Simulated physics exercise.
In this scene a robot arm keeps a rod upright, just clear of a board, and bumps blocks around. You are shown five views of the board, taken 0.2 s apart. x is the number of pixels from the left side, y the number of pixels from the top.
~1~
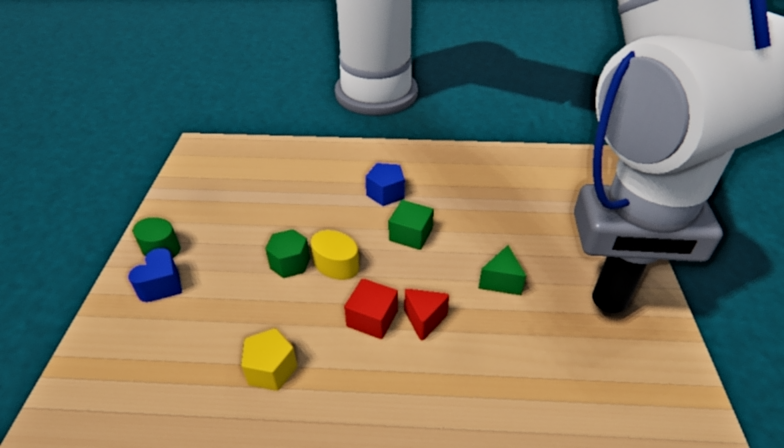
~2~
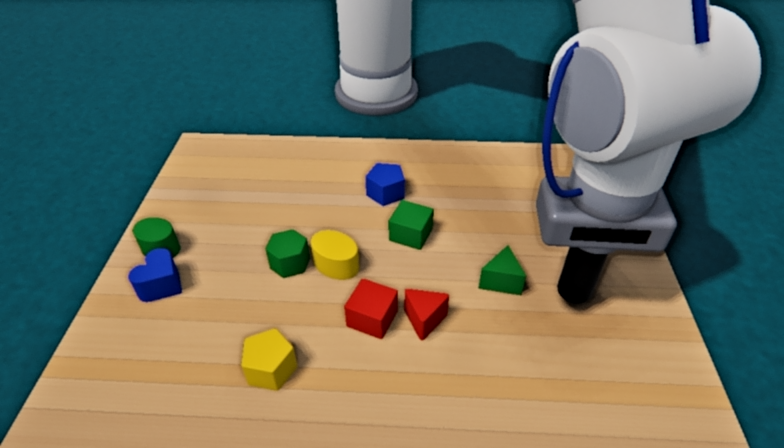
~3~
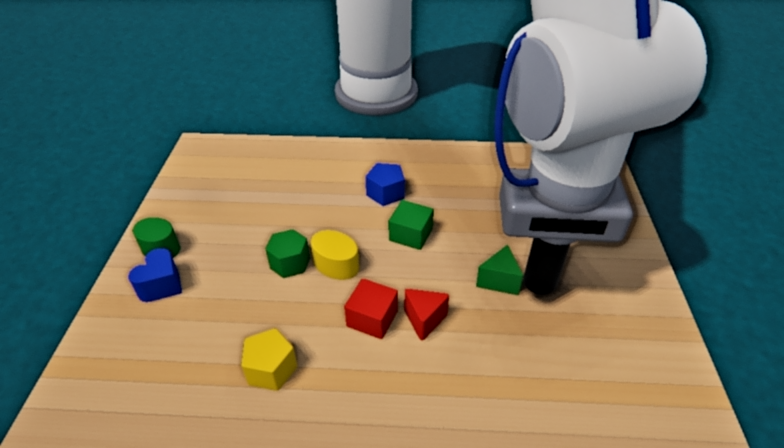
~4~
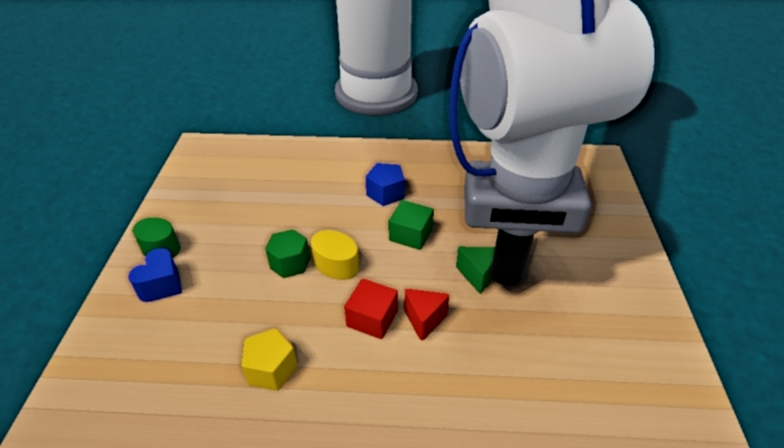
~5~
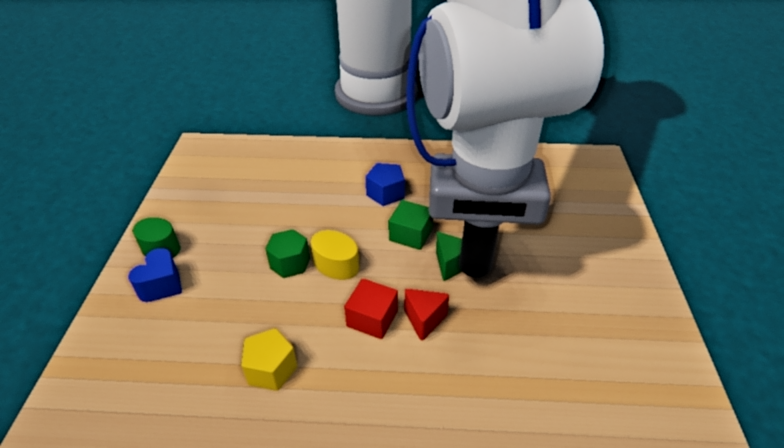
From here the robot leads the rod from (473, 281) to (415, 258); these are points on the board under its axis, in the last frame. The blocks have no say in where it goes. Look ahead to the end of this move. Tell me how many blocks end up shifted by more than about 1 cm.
Once the path ends, two blocks will have shifted.
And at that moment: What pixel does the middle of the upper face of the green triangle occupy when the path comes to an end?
I think it will end close to (424, 218).
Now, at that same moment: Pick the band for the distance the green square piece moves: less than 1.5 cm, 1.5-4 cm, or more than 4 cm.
Between 1.5 and 4 cm.
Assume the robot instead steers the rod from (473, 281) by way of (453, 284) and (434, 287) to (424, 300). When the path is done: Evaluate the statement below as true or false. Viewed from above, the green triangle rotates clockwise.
True.
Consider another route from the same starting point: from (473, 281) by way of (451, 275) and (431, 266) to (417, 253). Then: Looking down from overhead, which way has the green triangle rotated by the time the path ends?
It twists clockwise.
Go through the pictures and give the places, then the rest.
In the first picture, lower end of the rod at (609, 301), tops of blocks, green square piece at (411, 214), red triangle at (426, 301), green triangle at (505, 262).
In the second picture, rod at (573, 292), blocks as before.
In the third picture, rod at (539, 284), green triangle at (503, 261).
In the fourth picture, rod at (507, 275), green triangle at (482, 255).
In the fifth picture, rod at (475, 267), green square piece at (411, 214), red triangle at (426, 301), green triangle at (454, 245).
The first path, step by step. Halfway along, rod at (444, 255); green square piece at (406, 210); green triangle at (430, 229), turned 25° clockwise.
At the end, rod at (415, 243); green square piece at (399, 206); red triangle not moved; green triangle at (424, 218), turned 40° clockwise.
